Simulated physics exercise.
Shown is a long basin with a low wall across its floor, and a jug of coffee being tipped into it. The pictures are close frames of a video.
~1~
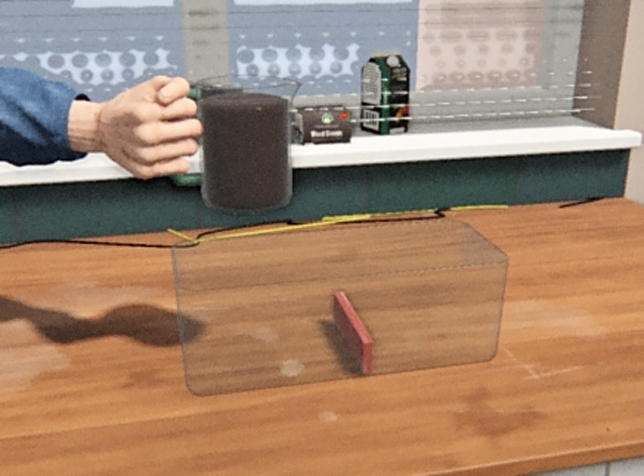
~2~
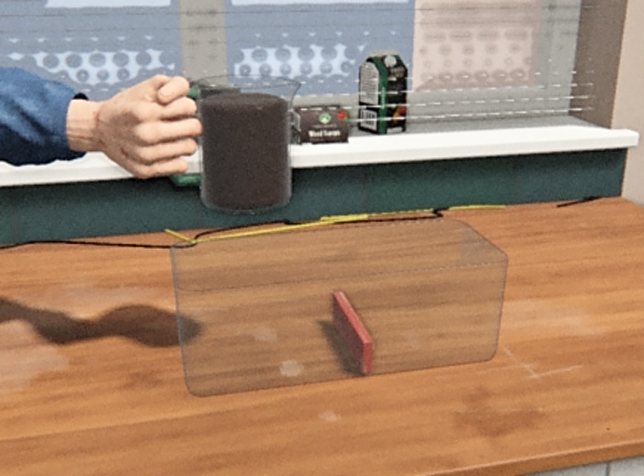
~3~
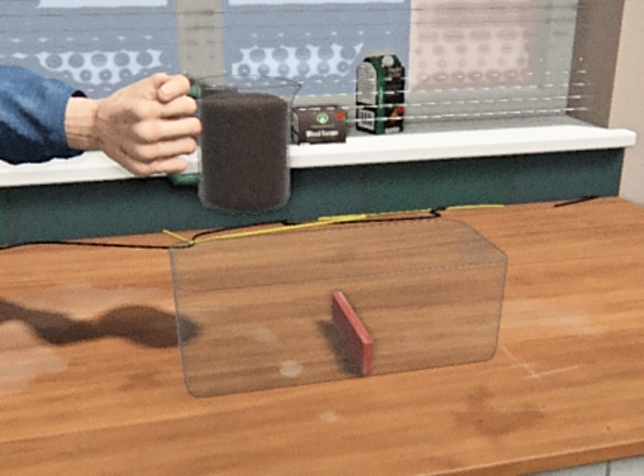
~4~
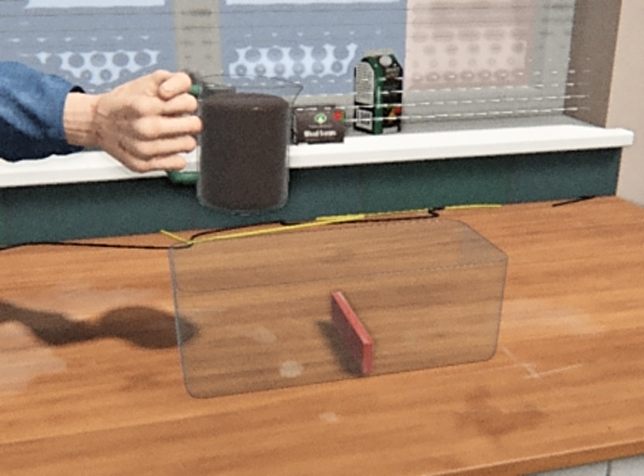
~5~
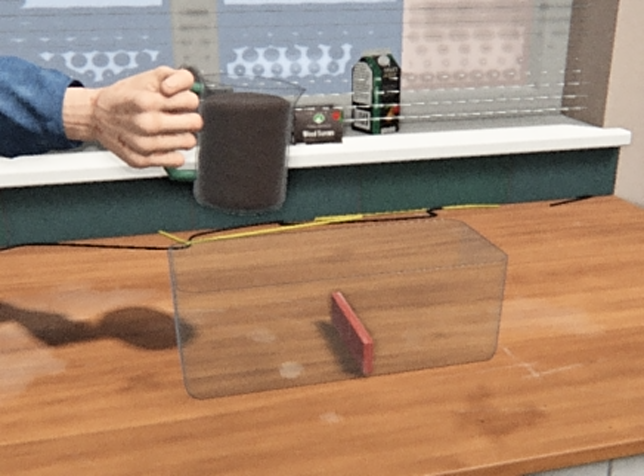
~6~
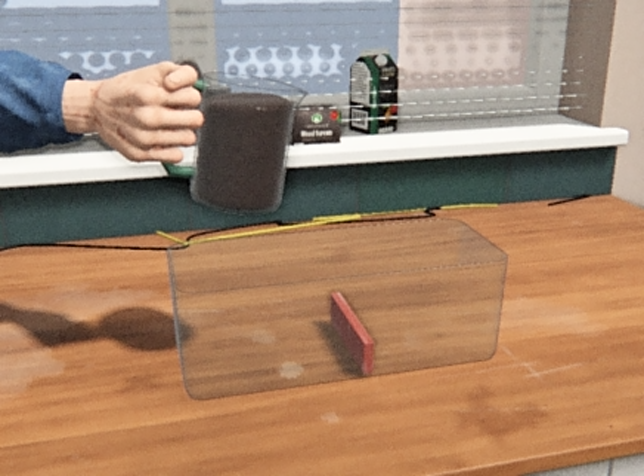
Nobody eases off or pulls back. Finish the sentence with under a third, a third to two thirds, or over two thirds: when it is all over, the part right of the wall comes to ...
When it is all over, the part right of the wall comes to over two thirds.
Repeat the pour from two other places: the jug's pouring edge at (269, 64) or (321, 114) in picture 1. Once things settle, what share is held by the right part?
It would come to near 65 per cent, and then near 95 per cent.
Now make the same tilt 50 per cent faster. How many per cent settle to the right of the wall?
I'd say close to 90 per cent.
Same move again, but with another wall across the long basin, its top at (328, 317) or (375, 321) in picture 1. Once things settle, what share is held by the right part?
95 % then 65 %.
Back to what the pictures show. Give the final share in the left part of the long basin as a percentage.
Something like 5 per cent, roughly.
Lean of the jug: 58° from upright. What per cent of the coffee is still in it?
Roughly 90 percent remains at that point.
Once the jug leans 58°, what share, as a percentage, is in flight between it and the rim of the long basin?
Some 10 per cent, I'd say.
A moment on, the jug is tipped part way and 90 per cent is still to pour, 0 is left of the wall and 1 right of it.
Next, the jug is tipped on its side and 51 per cent is still to pour, 1 is left of the wall and 31 right of it.
Then the jug is tipped on its side and 16 per cent is still to pour, 2 is left of the wall and 75 right of it.
Later the jug is tipped on its side and 5 per cent is still to pour, 4 is left of the wall and 89 right of it.
At rest 7 per cent lies left of the wall, 91 right of it and 1 outside.
